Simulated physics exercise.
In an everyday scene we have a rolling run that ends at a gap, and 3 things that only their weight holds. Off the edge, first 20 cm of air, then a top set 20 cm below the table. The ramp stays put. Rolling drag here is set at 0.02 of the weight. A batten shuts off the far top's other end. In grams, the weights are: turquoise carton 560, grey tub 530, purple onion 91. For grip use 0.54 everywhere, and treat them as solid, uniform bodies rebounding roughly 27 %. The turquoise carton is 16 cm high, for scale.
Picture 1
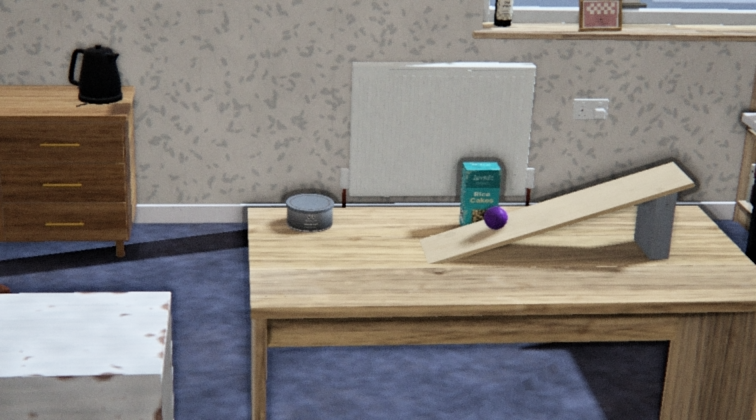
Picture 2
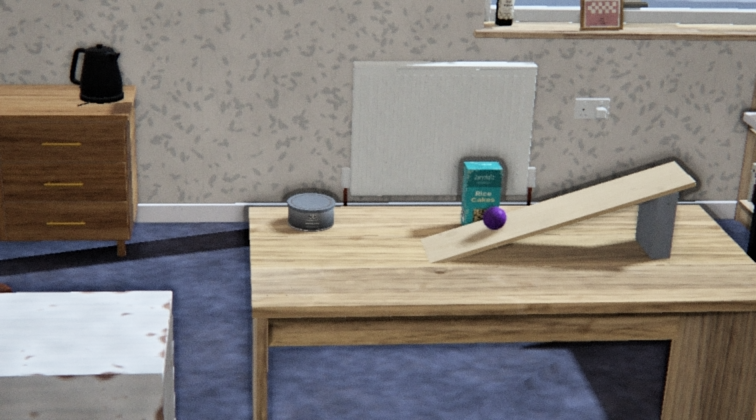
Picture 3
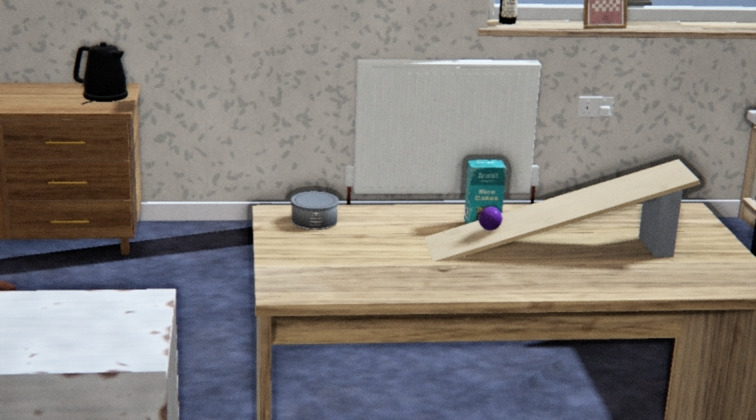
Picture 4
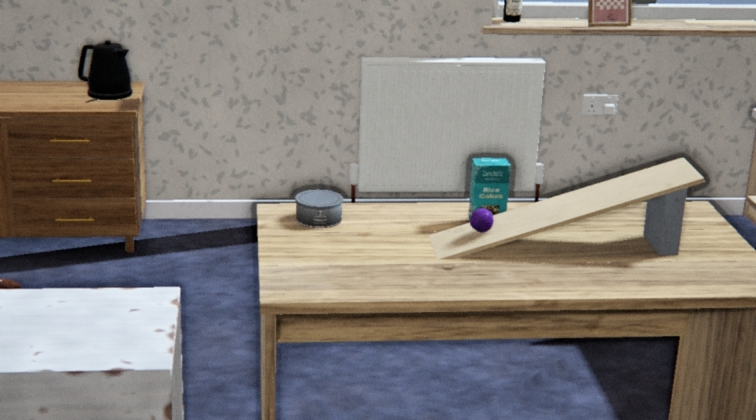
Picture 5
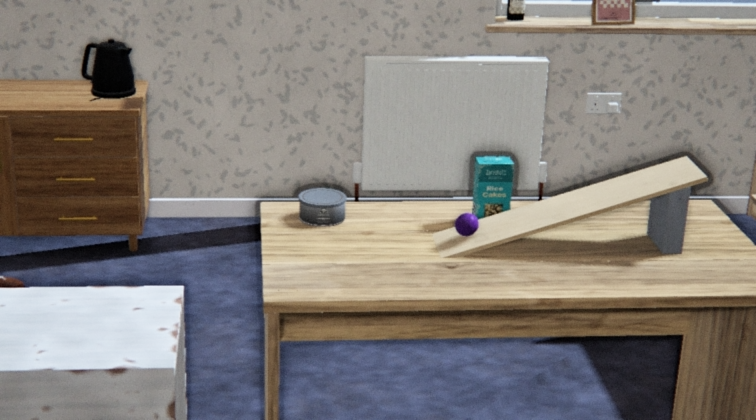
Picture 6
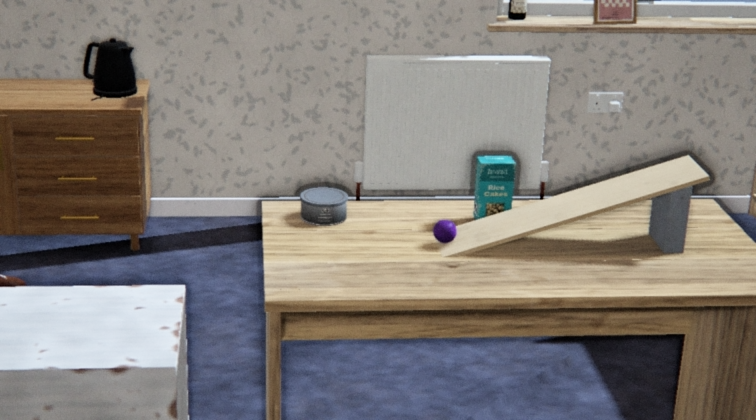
We see a wooden table with a grey tub, a turquoise carton and a sloping board propped on a grey block. A round purple object, almost still at first, moves a short way left down the board to its low end.
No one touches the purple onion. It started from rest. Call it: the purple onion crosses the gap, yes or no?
No, it drops in.
Then, 0.20 s later than the last frame, 27 cm to the edge; purple onion near (377, 234).
Then, 0.50 s later than the last frame, 4 cm to the edge; purple onion near (278, 235).
Then, 0.80 s later than the last frame, down in the gap; purple onion near (197, 347).
Then, 1.00 s later than the last frame, down in the gap.
When it is over, down in the gap; the bystanders within 8 cm of the start.
